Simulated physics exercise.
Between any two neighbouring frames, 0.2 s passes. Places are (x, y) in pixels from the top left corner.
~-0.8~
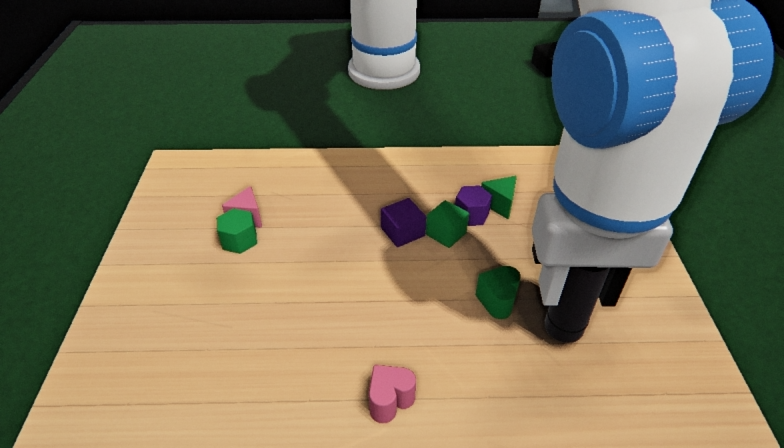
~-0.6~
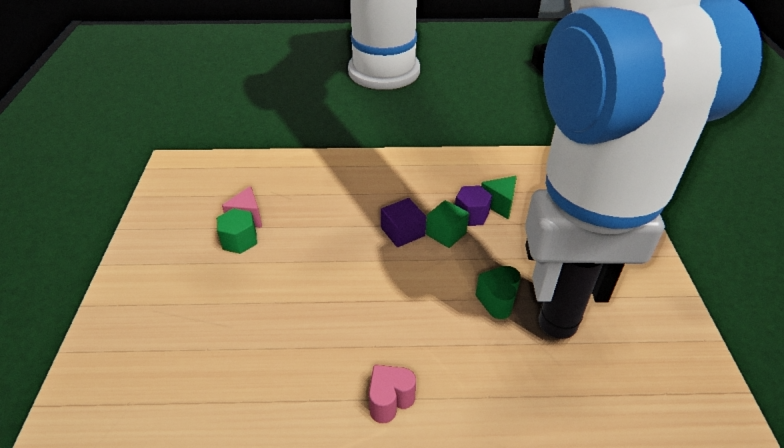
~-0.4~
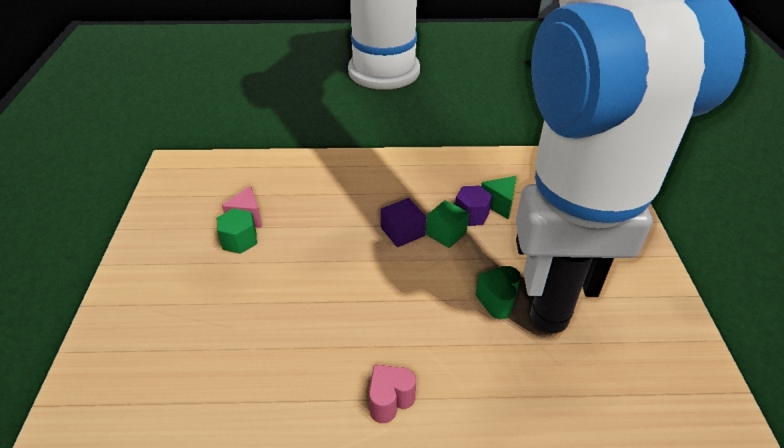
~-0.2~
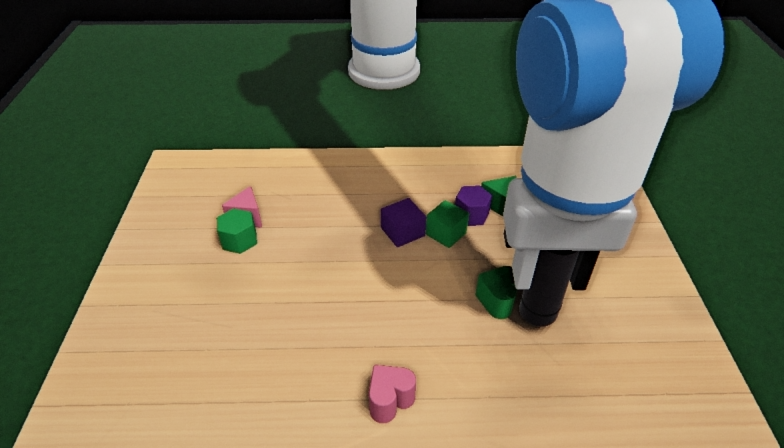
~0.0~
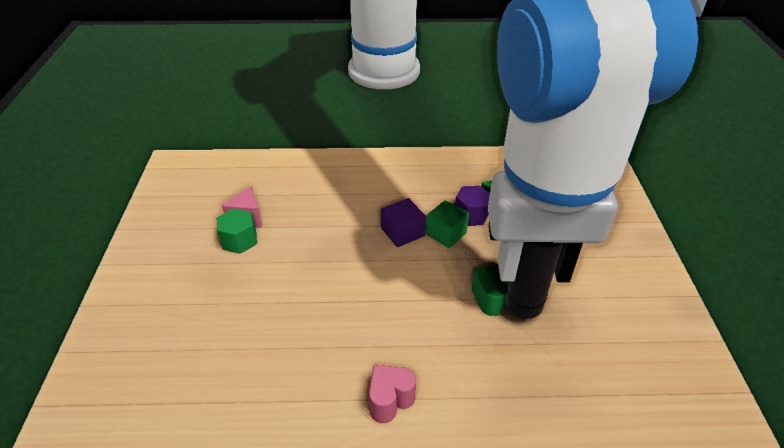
A robot arm moves its black rod left across a wooden board and slightly nudges a green heart-shaped block among scattered blocks.
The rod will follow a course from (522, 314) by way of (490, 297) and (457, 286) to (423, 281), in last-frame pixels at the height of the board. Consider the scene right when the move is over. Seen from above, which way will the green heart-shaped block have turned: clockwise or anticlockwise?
It turns clockwise.
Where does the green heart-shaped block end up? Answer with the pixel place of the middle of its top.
Expect it around (404, 243).
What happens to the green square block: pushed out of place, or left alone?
Once the path ends, it is where it was.
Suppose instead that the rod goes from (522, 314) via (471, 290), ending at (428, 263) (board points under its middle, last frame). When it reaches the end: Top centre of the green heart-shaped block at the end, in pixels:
When the path ends, it will be at (403, 231).
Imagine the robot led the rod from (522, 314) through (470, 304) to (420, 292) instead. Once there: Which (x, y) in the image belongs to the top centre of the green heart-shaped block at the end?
Most likely (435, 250).
On the path given first. One third of the way, rod at (491, 288); green heart-shaped block at (465, 262).
Two thirds of the way, rod at (457, 277); green heart-shaped block at (432, 251).
At the end, rod at (423, 272); green square block unmoved; green heart-shaped block at (404, 243), turned 20° clockwise.
